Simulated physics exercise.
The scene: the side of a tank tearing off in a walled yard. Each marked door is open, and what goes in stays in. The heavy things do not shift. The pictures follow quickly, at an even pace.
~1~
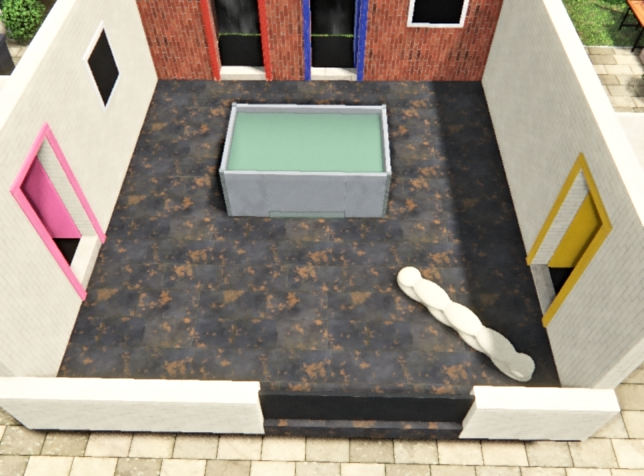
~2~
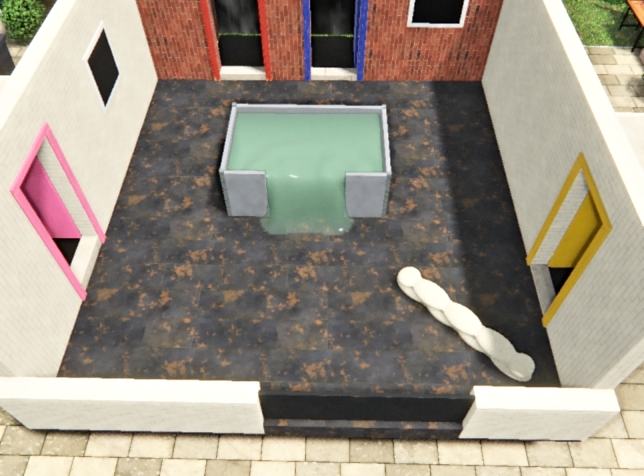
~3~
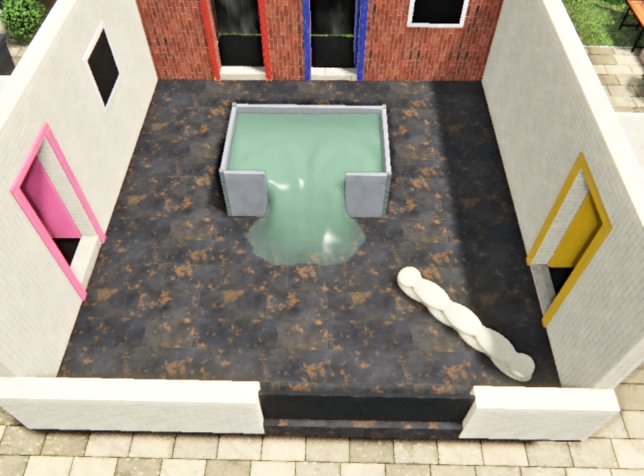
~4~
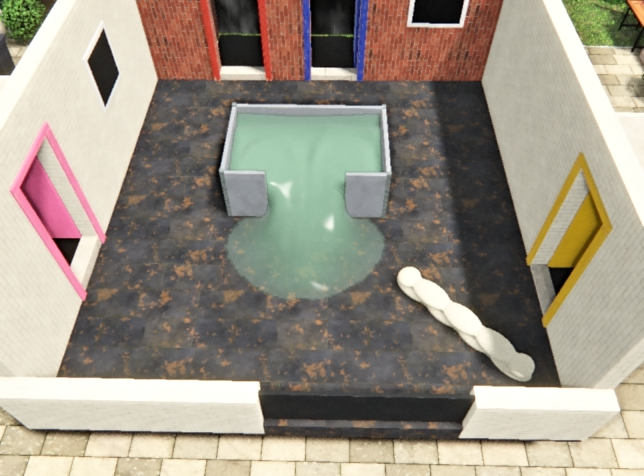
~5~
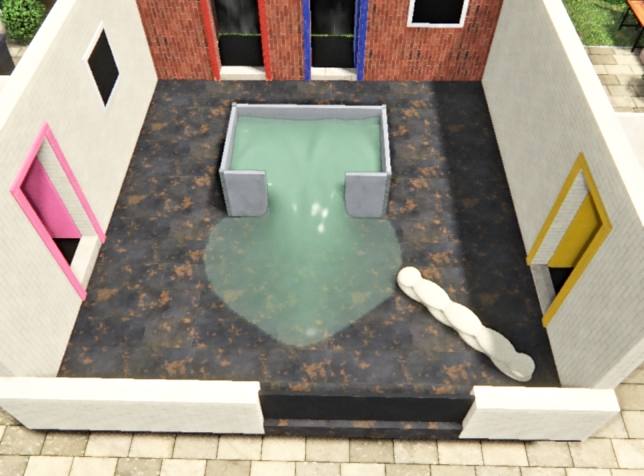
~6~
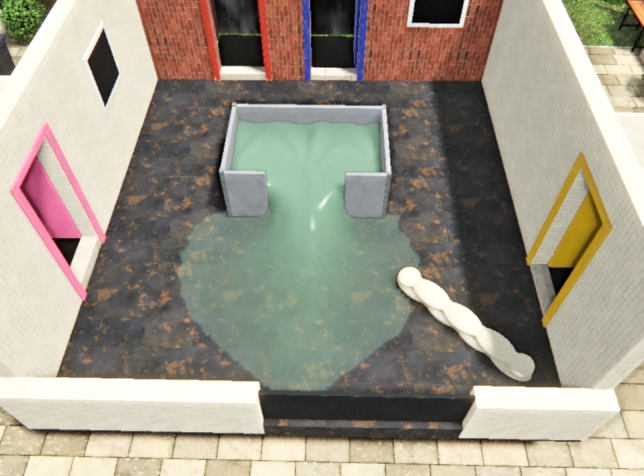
Green water pours through a gap in the grey tank's front and spreads across the dark floor.
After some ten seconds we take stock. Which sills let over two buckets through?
In the end: The red door stays under that; the blue door stays under that; the pink door stays under that; the yellow door stays under that.
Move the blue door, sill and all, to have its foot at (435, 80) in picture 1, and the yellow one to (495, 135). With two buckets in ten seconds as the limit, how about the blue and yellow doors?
The blue one is under, the yellow one lets less in.
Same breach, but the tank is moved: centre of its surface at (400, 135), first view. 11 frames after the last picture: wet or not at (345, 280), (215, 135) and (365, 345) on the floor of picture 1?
One after the other: Covered, no water, covered.
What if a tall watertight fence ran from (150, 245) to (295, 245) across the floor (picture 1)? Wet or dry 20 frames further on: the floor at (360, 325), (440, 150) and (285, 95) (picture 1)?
One after the other: Covered, not flooded, dry.
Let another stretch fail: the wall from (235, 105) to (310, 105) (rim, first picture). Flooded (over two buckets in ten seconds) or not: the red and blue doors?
Then: Red door takes more, blue door takes more.
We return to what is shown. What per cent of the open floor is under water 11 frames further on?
Near 35 in a hundred.
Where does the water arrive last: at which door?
It is the blue one.
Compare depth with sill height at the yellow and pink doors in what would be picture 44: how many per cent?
About 70 and 60 per cent.
A moment on, water covers 30 % of the floor; the red door not reached, the blue door not reached, the pink door not reached, the yellow door not reached.
Next, water covers 35 % of the floor; the red door not reached, the blue door not reached, the pink door wet at the sill, nothing in, the yellow door wet at the sill, nothing in.
Then, water covers 50 % of the floor; the red door not reached, the blue door not reached, the pink door wet at the sill, nothing in, the yellow door under two buckets in.
Later, water covers 90 % of the floor; the red door wet at the sill, nothing in, the blue door wet at the sill, nothing in, the pink door wet at the sill, nothing in, the yellow door under two buckets in.
In the end, water covers 95 % of the floor; the red door wet at the sill, nothing in, the blue door wet at the sill, nothing in, the pink door wet at the sill, nothing in, the yellow door under two buckets in.
